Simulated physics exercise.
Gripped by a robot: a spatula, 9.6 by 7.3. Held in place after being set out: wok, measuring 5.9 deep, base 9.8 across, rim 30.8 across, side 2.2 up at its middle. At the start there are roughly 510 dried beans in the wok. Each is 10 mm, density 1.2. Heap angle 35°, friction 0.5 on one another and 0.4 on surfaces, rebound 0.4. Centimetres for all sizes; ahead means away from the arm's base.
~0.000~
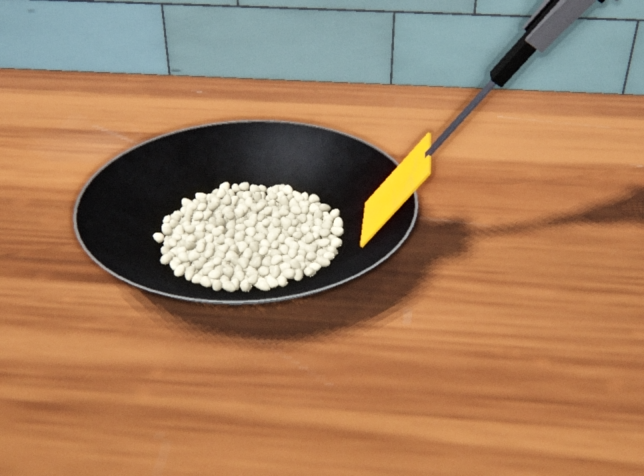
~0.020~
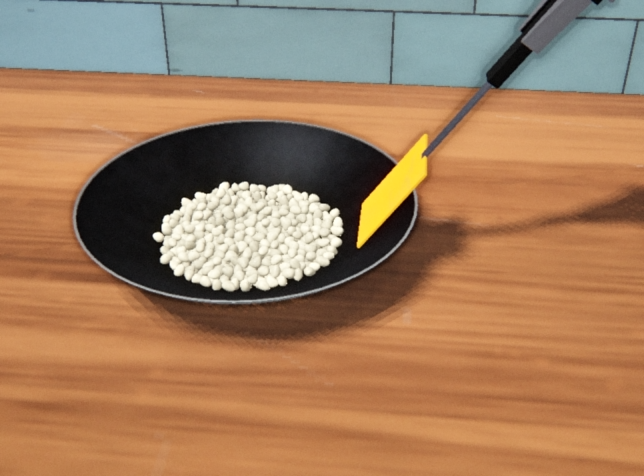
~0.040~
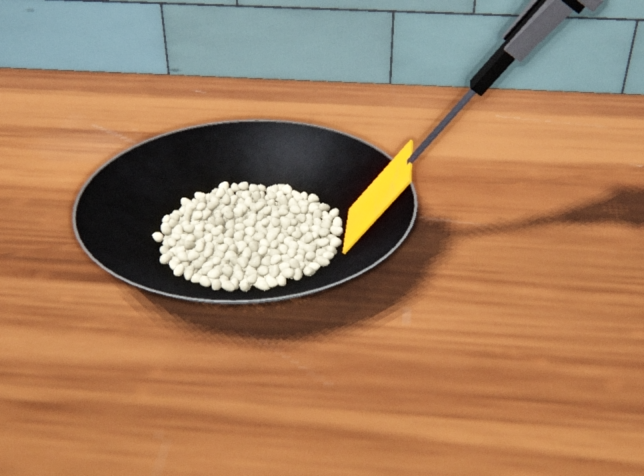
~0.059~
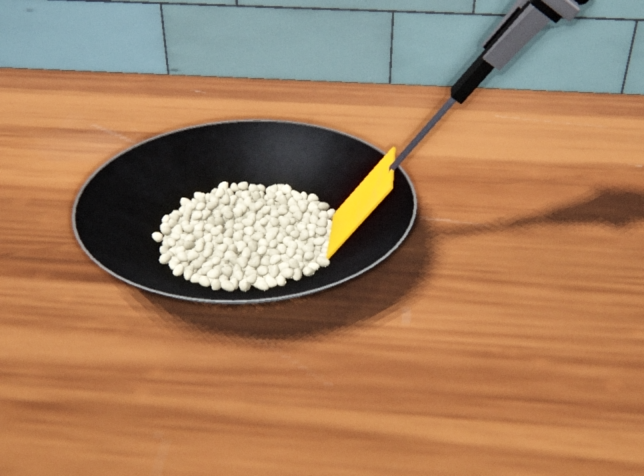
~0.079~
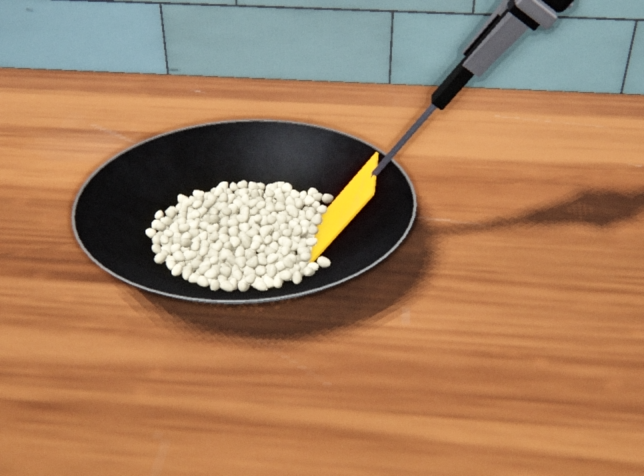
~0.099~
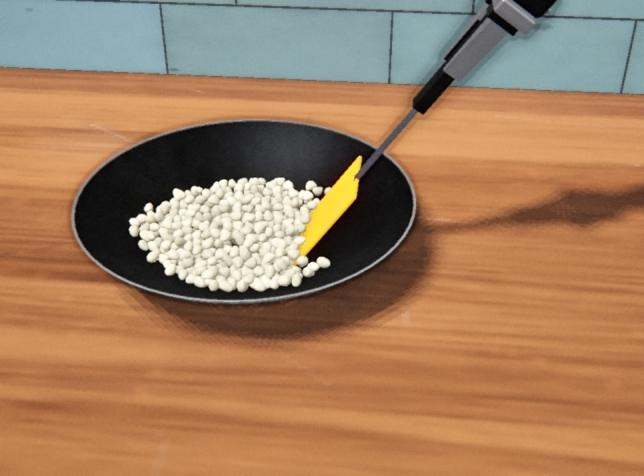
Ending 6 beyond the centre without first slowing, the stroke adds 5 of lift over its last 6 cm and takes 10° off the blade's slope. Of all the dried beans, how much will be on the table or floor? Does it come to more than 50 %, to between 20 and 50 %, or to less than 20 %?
It comes to less than 20 %.
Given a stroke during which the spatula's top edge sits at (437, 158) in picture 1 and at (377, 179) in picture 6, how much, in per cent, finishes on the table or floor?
Around 0 per cent finishes on the table or floor.
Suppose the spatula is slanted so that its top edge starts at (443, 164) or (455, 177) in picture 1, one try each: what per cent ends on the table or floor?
Some 5 per cent, then some 5 per cent.
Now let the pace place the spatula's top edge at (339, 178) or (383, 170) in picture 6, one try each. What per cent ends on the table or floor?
Respectively, around 10 and 0 per cent.
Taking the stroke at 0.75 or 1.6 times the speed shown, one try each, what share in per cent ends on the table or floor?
I'd expect close to 0 and then close to 10 percent.
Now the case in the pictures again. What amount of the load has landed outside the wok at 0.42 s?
About 0 per cent.
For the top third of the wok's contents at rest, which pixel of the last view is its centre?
Close to pixel (149, 209).
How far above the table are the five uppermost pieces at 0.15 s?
5 cm.
After 0.15 s, sloping 55°, highest piece 6 above the table; 511 in the wok.
After 0.20 s, sloping 51°, highest piece 7 above the table; 511 in the wok.
After 0.42 s, sloping 45°, highest piece 7 above the table; 499 in the wok, 8 on the table or floor, 4 on the blade or in flight.
After 1.47 s, sloping 45°, highest piece 6 above the table; 499 in the wok, 12 on the table or floor.
At rest, 499 in the wok, 12 on the table or floor. That is 2 % on the table or floor.
